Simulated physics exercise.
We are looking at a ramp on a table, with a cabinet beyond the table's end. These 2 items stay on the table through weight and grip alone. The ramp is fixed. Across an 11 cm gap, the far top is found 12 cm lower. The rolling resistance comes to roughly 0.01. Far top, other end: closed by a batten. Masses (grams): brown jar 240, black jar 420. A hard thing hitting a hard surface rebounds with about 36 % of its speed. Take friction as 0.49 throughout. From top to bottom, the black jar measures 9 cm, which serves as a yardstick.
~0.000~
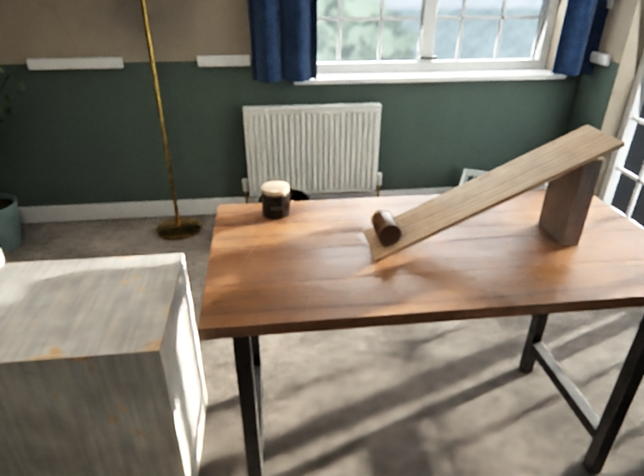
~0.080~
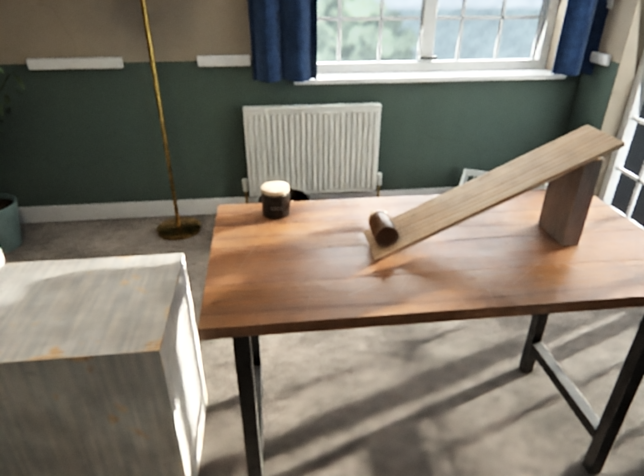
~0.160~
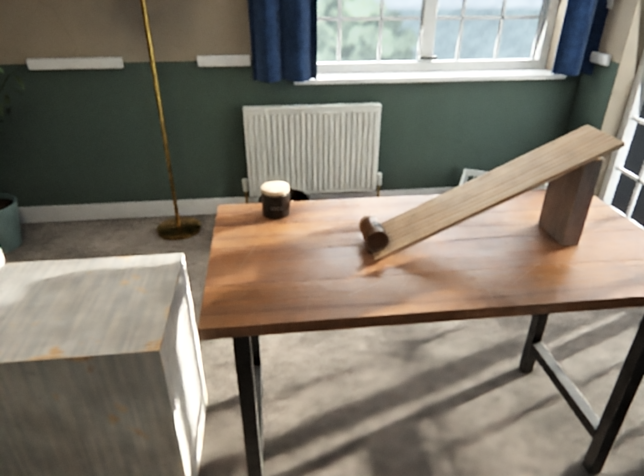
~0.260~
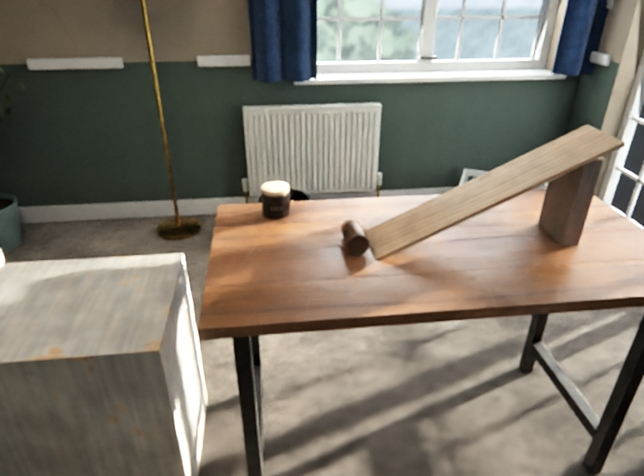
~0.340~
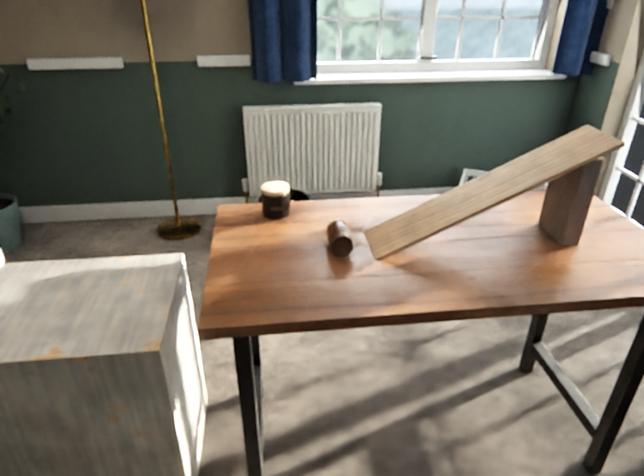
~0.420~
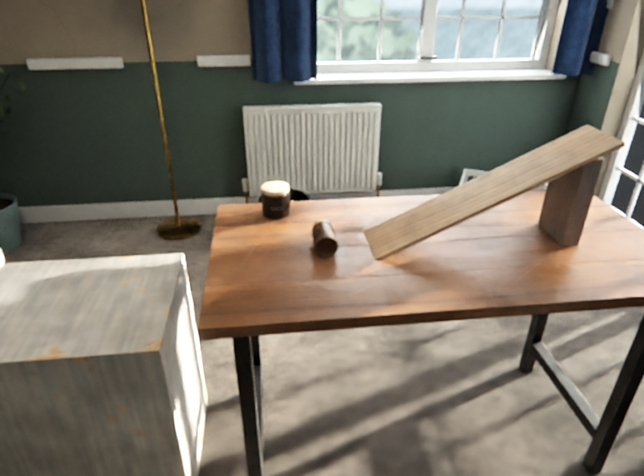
A brown jar rolls off the foot of a wooden ramp and left across the table.
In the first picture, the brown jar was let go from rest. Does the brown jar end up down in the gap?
Yes. It will sink into the space.
By 0.72 s, 15 cm to the edge; brown jar near (268, 241).
By 1.12 s, 3 cm past the table's edge; brown jar near (196, 253).
By 1.32 s, down in the gap; brown jar near (206, 333).
By 1.62 s, down in the gap; brown jar near (258, 401).
When it is over (1.7 s), down in the gap; black jar within 8 cm of the start.
